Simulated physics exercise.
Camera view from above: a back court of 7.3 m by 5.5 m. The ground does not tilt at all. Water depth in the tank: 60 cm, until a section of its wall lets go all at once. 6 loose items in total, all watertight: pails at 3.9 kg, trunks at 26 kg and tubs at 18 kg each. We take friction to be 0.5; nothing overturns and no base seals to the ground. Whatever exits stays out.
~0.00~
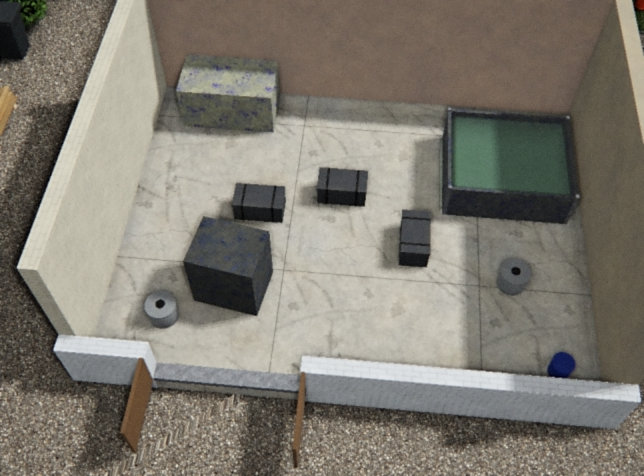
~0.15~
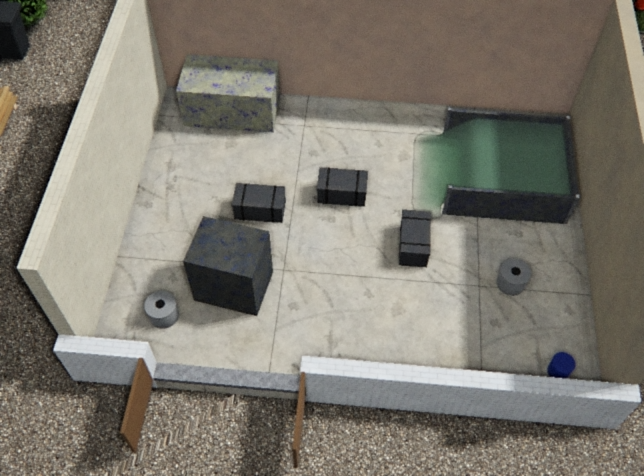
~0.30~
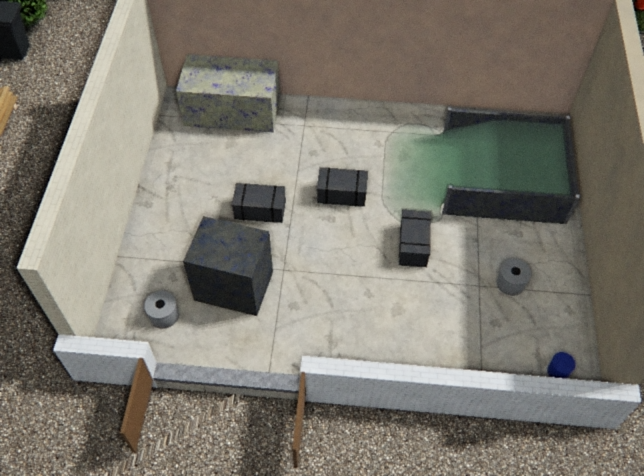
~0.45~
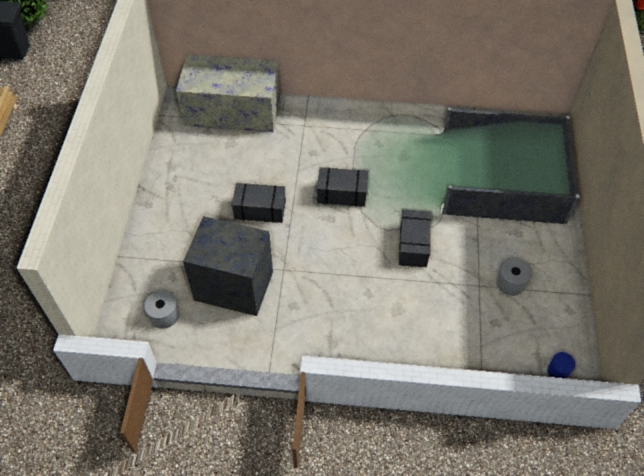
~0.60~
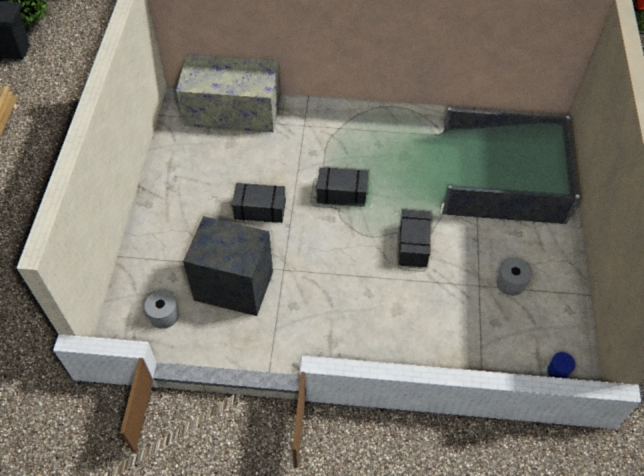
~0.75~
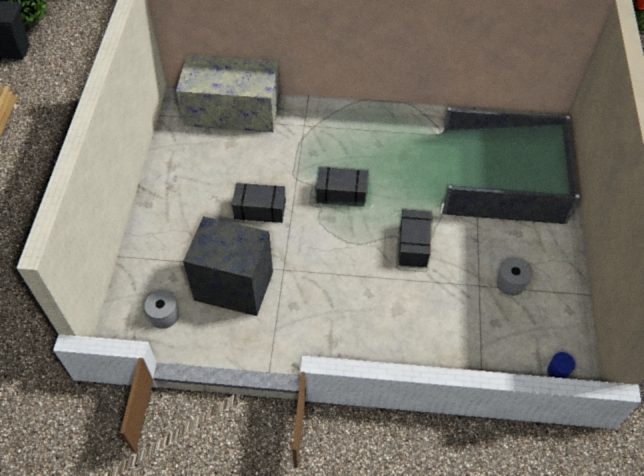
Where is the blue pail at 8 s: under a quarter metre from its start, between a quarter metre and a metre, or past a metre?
Under a quarter metre from its start.
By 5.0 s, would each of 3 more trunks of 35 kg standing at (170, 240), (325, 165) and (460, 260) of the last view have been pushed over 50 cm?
In sequence: Goes beyond; goes beyond; stays within.
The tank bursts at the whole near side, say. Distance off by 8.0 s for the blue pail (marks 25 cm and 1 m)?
My answer is that the blue pail is flushed far out.
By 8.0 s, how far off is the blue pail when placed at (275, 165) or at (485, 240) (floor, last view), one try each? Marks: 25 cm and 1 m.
Respectively: It is shoved a long way; it rests almost unmoved.
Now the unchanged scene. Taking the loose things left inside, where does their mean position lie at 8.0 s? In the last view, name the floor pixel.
The centre is close to (333, 297).
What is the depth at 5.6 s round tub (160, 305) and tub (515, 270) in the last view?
Depth approx. 8 cm / 0 cm.
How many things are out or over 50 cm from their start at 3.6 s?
2 of them.
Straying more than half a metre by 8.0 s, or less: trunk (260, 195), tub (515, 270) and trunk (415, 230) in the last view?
Well, going one by one, it's too far, not that far and not that far.
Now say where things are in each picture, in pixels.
The blue pail at (564, 363) rests on the ground; water covers 2.9 m2; 0 of 6 have shifted, in the first frame.
The blue pail at (564, 363) rests on the ground; water covers 3.8 m2; 0 of 6 have shifted, in the second frame.
The blue pail at (564, 363), on the bottom; water covers 4.8 m2; 0 of 6 have shifted, in the third frame.
The blue pail at (564, 363) rests on the ground; water covers 6.1 m2; 0 of 6 have shifted, in the fourth frame.
The blue pail at (564, 363) rests on the ground; water covers 7.4 m2; 0 of 6 have shifted, in the fifth frame.
The blue pail at (564, 363) rests on the ground; 8.9 m2 under water; 0 of 6 have shifted, in the sixth frame.
After 1.6 s the blue pail is near (564, 363), 0.0 m from its start, aground; 0 of 6 are out; 0 afloat.
After 3.6 s the blue pail is near (564, 363), 0.0 m from its start, aground; 0 of 6 are out; 2 afloat.
After 5.6 s the blue pail is near (564, 363), 0.0 m from its start, aground; 0 of 6 are out; 2 afloat.
After 8.0 s the blue pail is near (564, 363), 0.0 m from its start, aground; 0 of 6 are out; 2 afloat.
